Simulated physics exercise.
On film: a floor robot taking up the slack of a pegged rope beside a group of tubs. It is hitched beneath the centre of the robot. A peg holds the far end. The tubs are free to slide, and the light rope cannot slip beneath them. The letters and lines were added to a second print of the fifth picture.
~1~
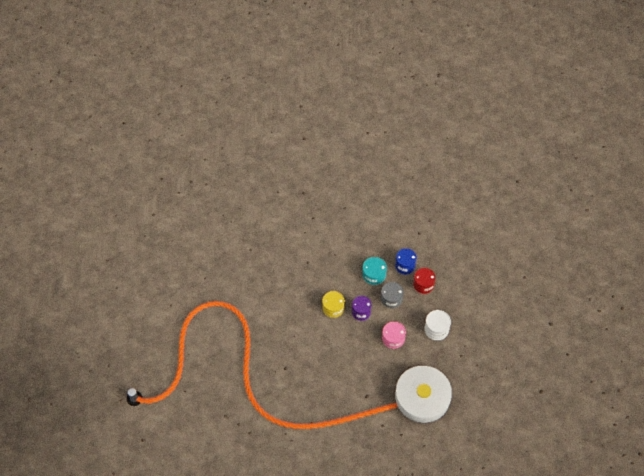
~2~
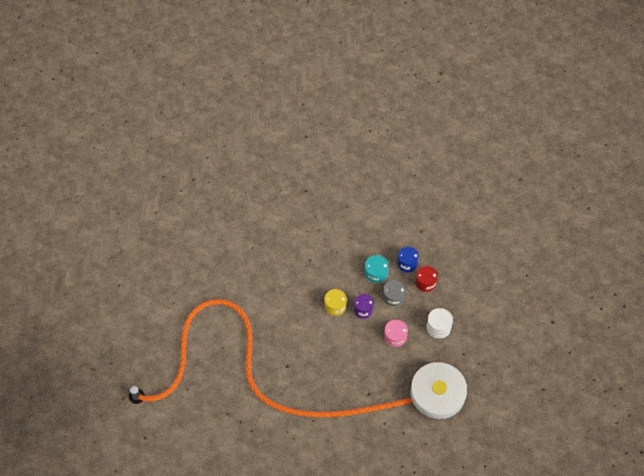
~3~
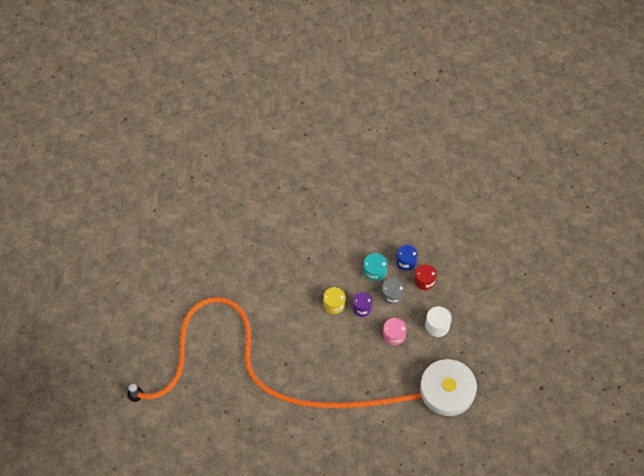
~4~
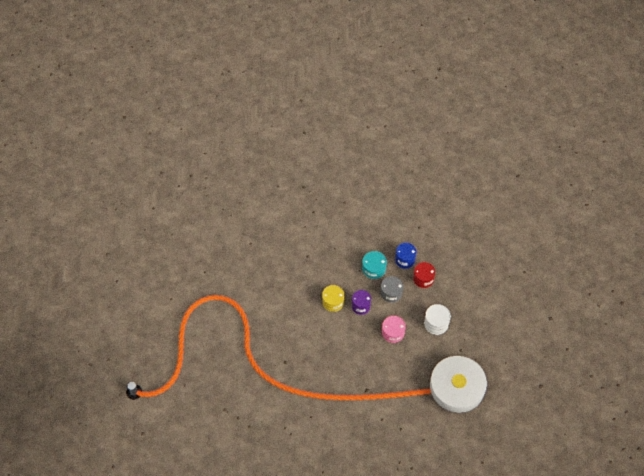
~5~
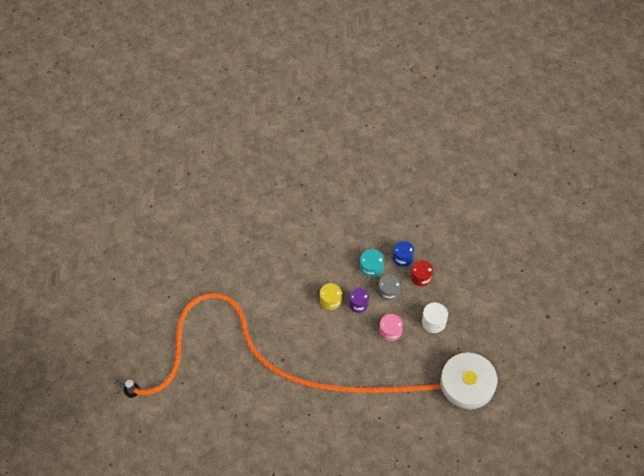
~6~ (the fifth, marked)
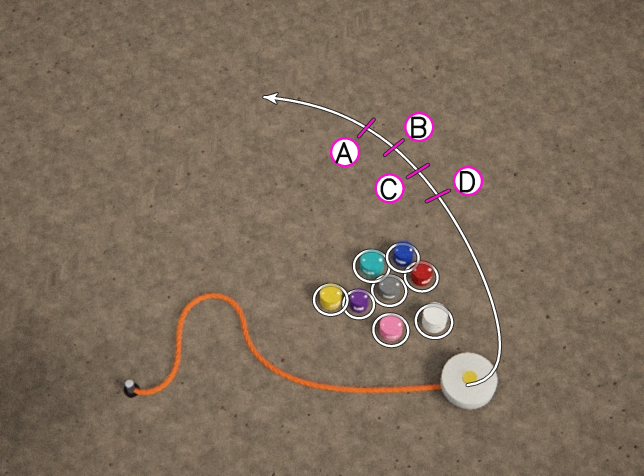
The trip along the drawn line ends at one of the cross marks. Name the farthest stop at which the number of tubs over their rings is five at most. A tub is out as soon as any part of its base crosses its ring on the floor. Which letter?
It can go as far as C.
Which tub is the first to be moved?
The white one.
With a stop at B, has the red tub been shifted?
Yes.
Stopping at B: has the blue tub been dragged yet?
By then, yes.
On the copy, A at (366, 128); B at (394, 148); C at (418, 171); D at (438, 196); the route from (467, 385) via (437, 194) to (264, 97).
On C. First, robot (496, 306).
Then, robot (461, 225).
Finally, robot (419, 166); grey tub (377, 281); pink tub (379, 305); red tub (408, 271); white tub (398, 288); four over the rings.
By contrast, A has eight over the rings; B has seven over the rings; D is within the limit but short.
